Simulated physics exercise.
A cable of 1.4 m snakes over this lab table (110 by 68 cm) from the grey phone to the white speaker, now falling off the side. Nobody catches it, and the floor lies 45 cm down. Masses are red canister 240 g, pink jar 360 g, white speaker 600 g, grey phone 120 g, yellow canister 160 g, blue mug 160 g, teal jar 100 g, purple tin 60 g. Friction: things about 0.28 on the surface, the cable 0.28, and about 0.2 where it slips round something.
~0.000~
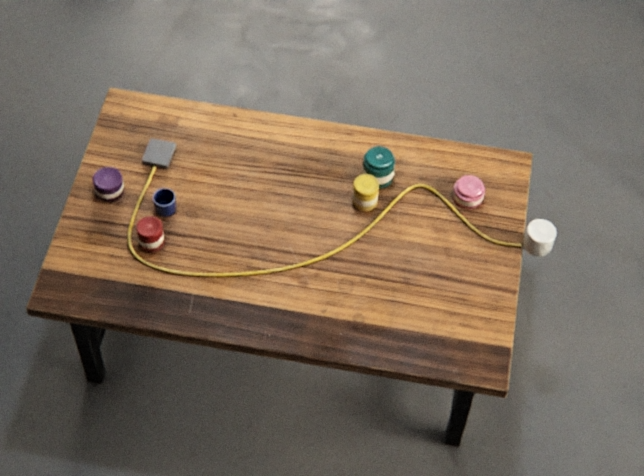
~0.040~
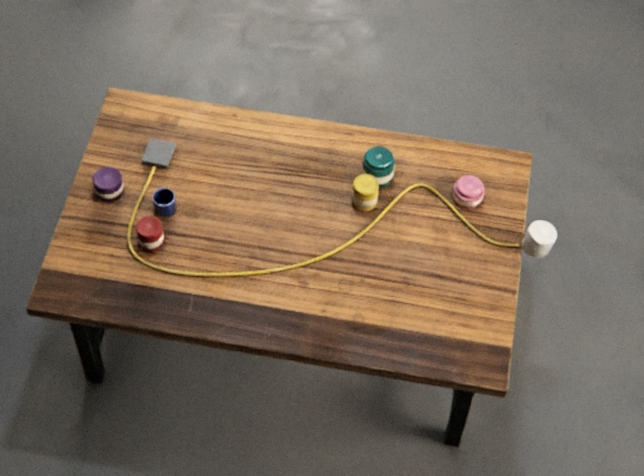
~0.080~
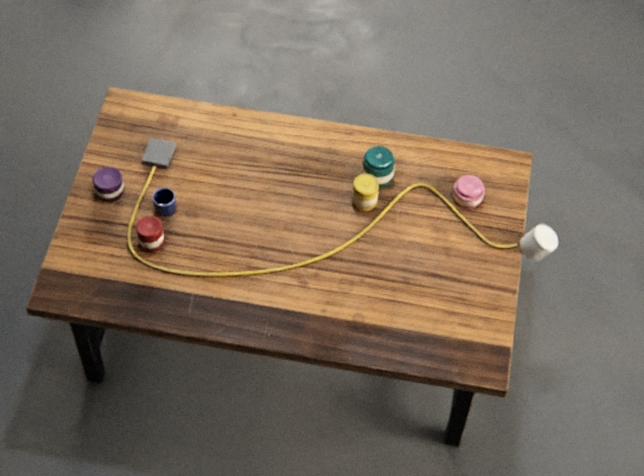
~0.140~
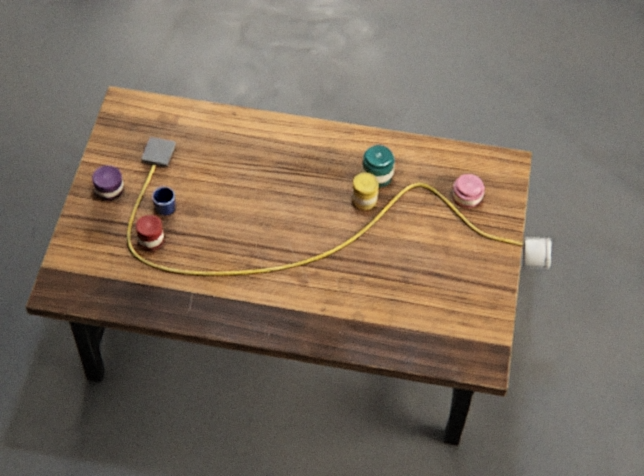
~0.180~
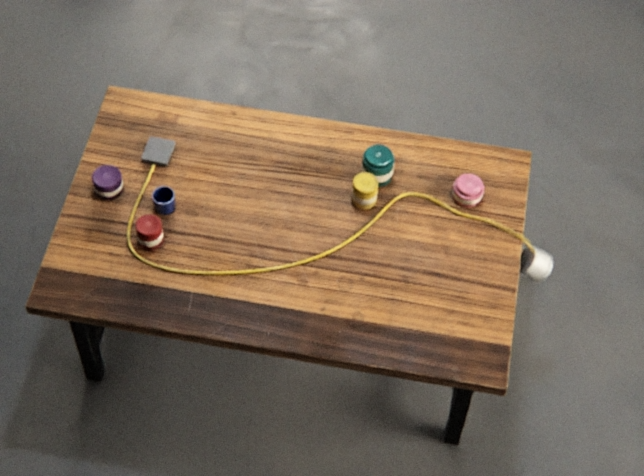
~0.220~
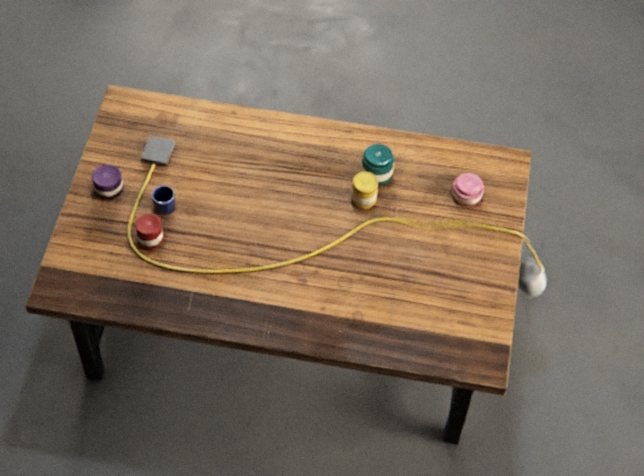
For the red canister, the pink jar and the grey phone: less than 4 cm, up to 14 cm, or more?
Result: Red canister reaches the top band, pink jar stays in the low band, grey phone travels a long way.
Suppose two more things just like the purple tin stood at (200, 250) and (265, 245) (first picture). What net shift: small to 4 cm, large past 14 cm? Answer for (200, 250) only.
There: Large.
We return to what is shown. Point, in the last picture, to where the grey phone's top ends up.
Around (131, 248).
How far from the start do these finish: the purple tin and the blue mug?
Purple tin 0 cm, blue mug 4 cm.
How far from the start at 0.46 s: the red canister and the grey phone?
Red canister 20 cm, grey phone 20 cm.
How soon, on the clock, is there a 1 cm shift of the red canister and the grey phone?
About: Red canister 0.30 s, grey phone 0.30 s.
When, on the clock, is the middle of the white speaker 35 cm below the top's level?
That is: 0.34 s.
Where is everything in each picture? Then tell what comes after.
Red canister (149, 226); pink jar (470, 185); grey phone (159, 152); cable runs through (473, 228) (392, 205) (307, 263) (191, 274) (135, 213), in the first picture.
White speaker (541, 232); cable runs through (472, 227) (306, 263) (135, 213), in the second picture.
White speaker (539, 243); cable runs through (472, 227) (306, 263) (135, 213), in the third picture.
White speaker (537, 253); cable runs through (472, 227) (306, 262) (134, 212), in the fourth picture.
White speaker (534, 264); cable runs through (493, 223) (306, 261) (134, 211), in the fifth picture.
Red canister (148, 224); pink jar (469, 183); grey phone (158, 149); cable runs through (520, 234) (407, 223) (308, 256) (193, 271) (134, 210), in the sixth picture.
After 0.5 s, the cable's tail end at (155, 216); red canister 18 cm off its start, grey phone 18 cm off its start, blue mug 3 cm off its start.
After 0.7 s, the cable's tail end at (144, 240); red canister 33 cm off its start, grey phone 30 cm off its start, blue mug 4 cm off its start.
After 1.0 s, the cable's tail end at (144, 240); red canister 34 cm off its start at (263, 151), grey phone 30 cm off its start at (131, 248), blue mug 4 cm off its start at (174, 204).
After 1.2 s, the cable's tail end at (144, 240); red canister 34 cm off its start, grey phone 30 cm off its start, blue mug 4 cm off its start.
After 2.4 s, the cable's tail end at (144, 240); red canister 34 cm off its start at (263, 151), grey phone 30 cm off its start at (131, 248), pink jar 0 cm off its start at (469, 183), blue mug 4 cm off its start at (174, 204).
